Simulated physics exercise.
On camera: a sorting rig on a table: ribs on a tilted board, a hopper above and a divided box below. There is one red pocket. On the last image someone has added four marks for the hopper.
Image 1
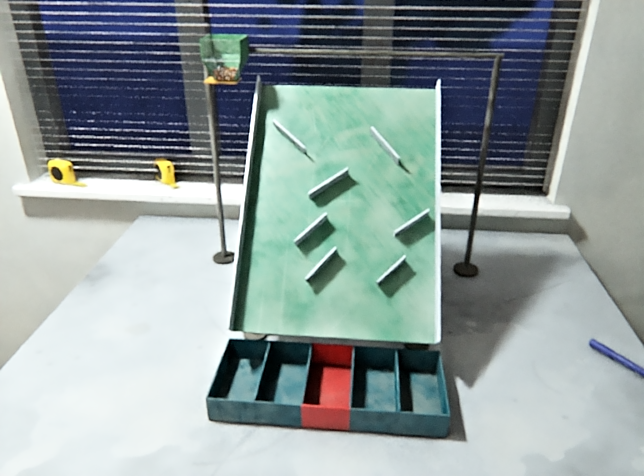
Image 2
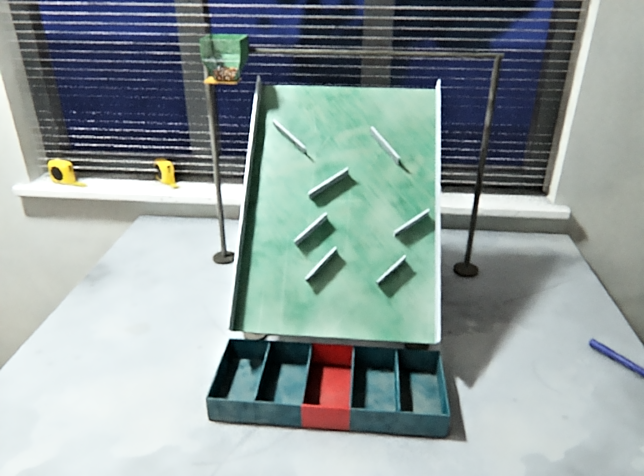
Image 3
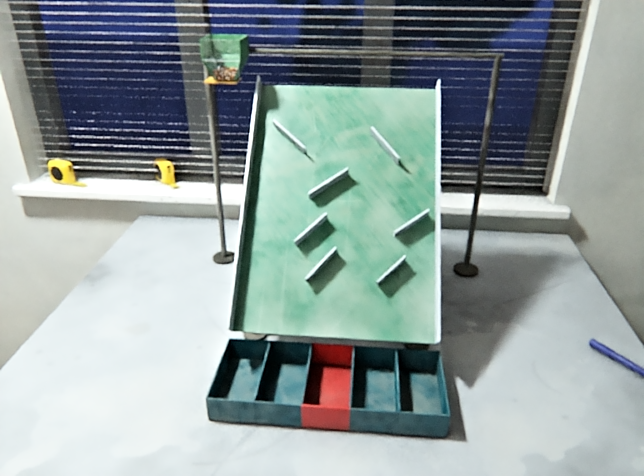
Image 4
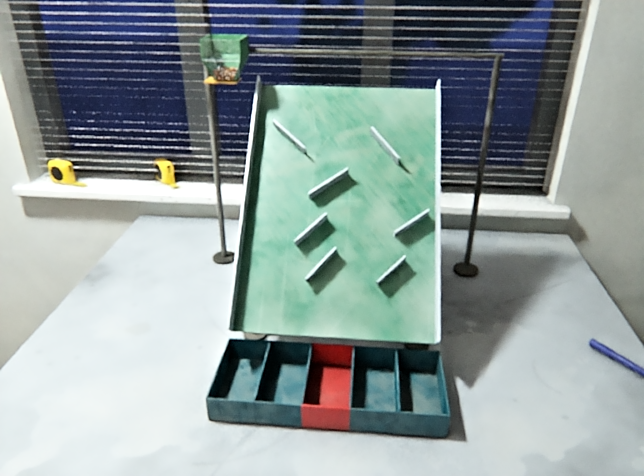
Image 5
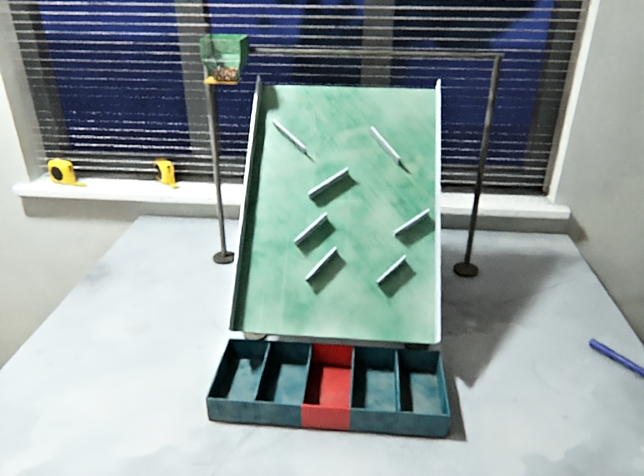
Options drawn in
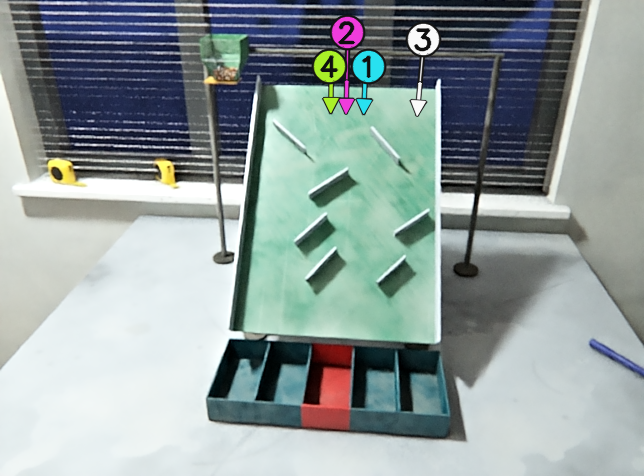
On a pale table in front of a window with dark blinds, a tilted green board with short angled ribs stands behind a divided box with a red middle pocket. A small green hopper holding cereal balls sits at the upper left, and nothing visibly moves from start to finish.
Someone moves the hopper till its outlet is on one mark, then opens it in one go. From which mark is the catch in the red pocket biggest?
It is 3.
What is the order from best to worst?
The order is 3, 1, 2, 4.
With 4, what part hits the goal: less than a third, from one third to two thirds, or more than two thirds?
Mark 4 gives less than a third.
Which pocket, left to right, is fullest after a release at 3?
The third from the left.
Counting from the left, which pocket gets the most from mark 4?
It is the first one.
On the marked copy, mark 1 meets the board at (363, 108); mark 2 meets the board at (346, 108); mark 3 meets the board at (417, 110); mark 4 meets the board at (330, 107).
With 1, close to a quarter in the red pocket, close to two thirds in other pockets, a small share outside the box.
With 2, close to a quarter in the red pocket, the bulk in other pockets.
With 3, close to half in the red pocket, close to half in other pockets, only a few outside the box.
With 4, a small share in the red pocket, the bulk in other pockets, a small share outside the box.
